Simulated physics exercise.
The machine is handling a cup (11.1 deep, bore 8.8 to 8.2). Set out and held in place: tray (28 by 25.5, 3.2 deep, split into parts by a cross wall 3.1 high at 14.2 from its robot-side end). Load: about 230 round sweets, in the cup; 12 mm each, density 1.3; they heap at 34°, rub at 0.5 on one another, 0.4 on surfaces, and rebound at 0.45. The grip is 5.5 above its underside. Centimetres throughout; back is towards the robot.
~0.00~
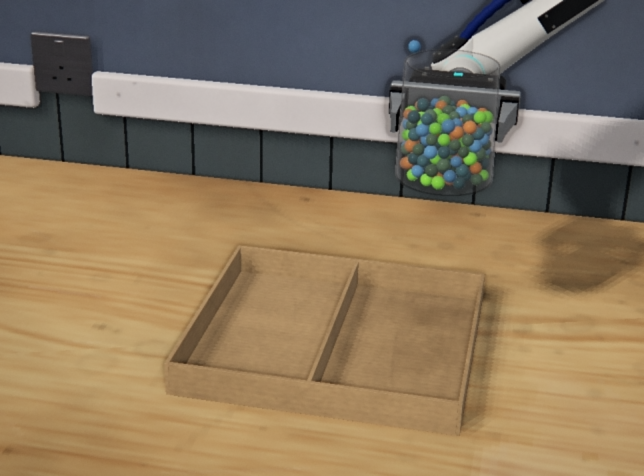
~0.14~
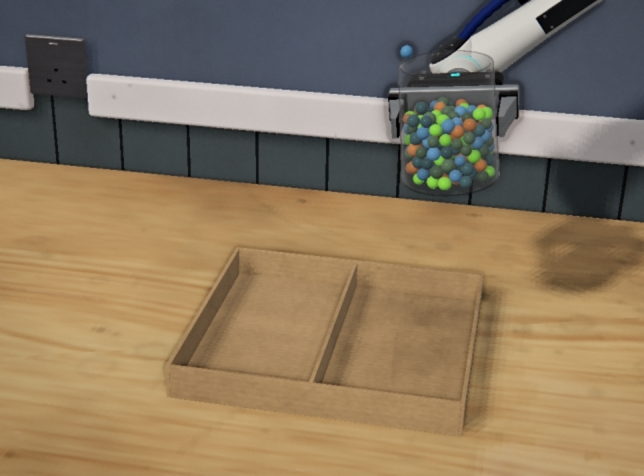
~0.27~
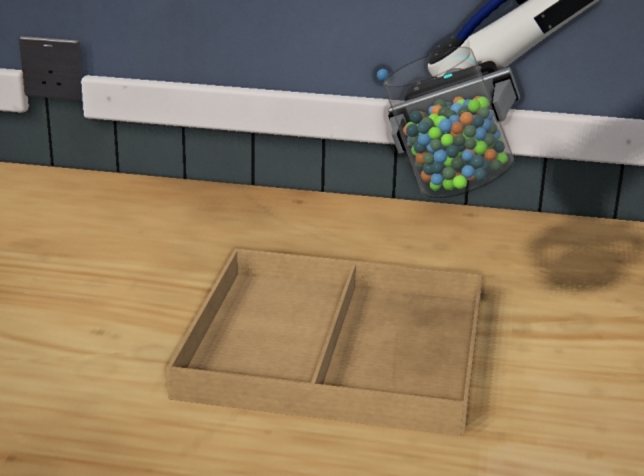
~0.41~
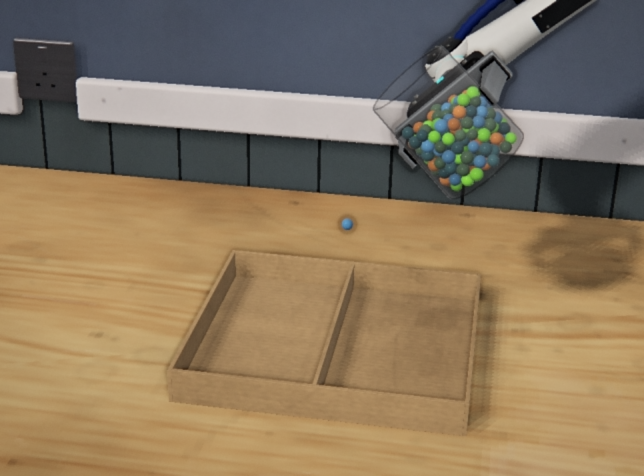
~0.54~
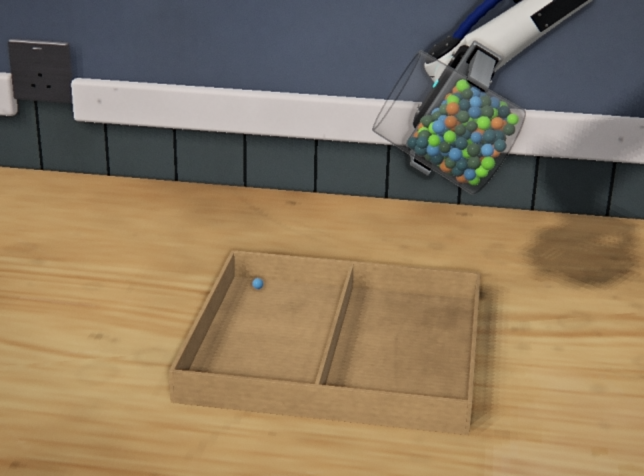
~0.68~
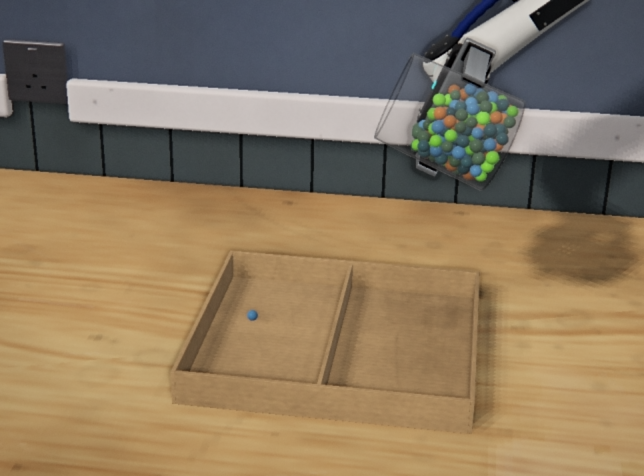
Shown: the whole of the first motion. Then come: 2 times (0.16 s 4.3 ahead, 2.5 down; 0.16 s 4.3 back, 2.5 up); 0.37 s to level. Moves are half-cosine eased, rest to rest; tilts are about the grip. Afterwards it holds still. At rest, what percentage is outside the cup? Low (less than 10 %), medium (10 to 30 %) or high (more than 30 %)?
Answer: Low; less than 10 % of the round sweets finish outside the cup.
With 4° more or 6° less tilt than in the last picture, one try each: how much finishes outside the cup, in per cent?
About 5 and 0 per cent.
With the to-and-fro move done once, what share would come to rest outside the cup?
It would be near 0 per cent.
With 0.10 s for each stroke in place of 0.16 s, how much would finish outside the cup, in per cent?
It would be near 15 per cent.
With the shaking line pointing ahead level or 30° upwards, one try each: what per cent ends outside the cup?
Some 10 and 20 per cent.
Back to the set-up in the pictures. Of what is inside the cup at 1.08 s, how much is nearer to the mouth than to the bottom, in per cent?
About 30 per cent.
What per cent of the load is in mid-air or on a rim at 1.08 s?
About 0 per cent.
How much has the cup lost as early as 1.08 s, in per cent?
Near 0 per cent so far.
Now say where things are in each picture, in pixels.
In the first frame, cup middle at (448, 123), level; upper third of the load around (445, 120), from x 405 to 485, top at y 45; 227 in the cup.
In the second frame, cup middle at (448, 123), tilted 6° forward; upper third of the load around (449, 121), from x 405 to 490, top at y 50.
In the third frame, cup middle at (448, 123), tilted 23° forward; upper third of the load around (457, 121), from x 385 to 500, top at y 75; 226 in the cup, 1 in flight or on a rim.
In the fourth frame, cup middle at (448, 123), tilted 45° forward; upper third of the load around (464, 117), from x 345 to 510, top at y 95; 226 in the cup, 1 in flight or on a rim.
In the fifth frame, cup middle at (449, 122), tilted 62° forward; upper third of the load around (470, 112), from x 260 to 515, top at y 85; 226 in the cup, 1 in the far-side part.
In the sixth frame, cup middle at (449, 122), tilted 68° forward; upper third of the load around (471, 111), from x 250 to 515, top at y 90; 226 in the cup, 1 in the far-side part.
After 1.08 s, tilted 68° forward, highest piece 27 above the table; 225 in the cup, 1 in the far-side part, 1 in flight or on a rim.
After 1.49 s, tilted 39° forward, highest piece 28 above the table; 222 in the cup, 3 in the far-side part, 1 in the robot-side part, 1 in flight or on a rim.
After 1.89 s, level, highest piece 30 above the table; 222 in the cup, 4 in the far-side part, 1 in the robot-side part.
After 2.94 s, level, highest piece 30 above the table; 222 in the cup, 4 in the far-side part, 1 in the robot-side part.
At rest, 222 in the cup, 4 in the far-side part, 1 in the robot-side part. That is 2 % outside the cup.
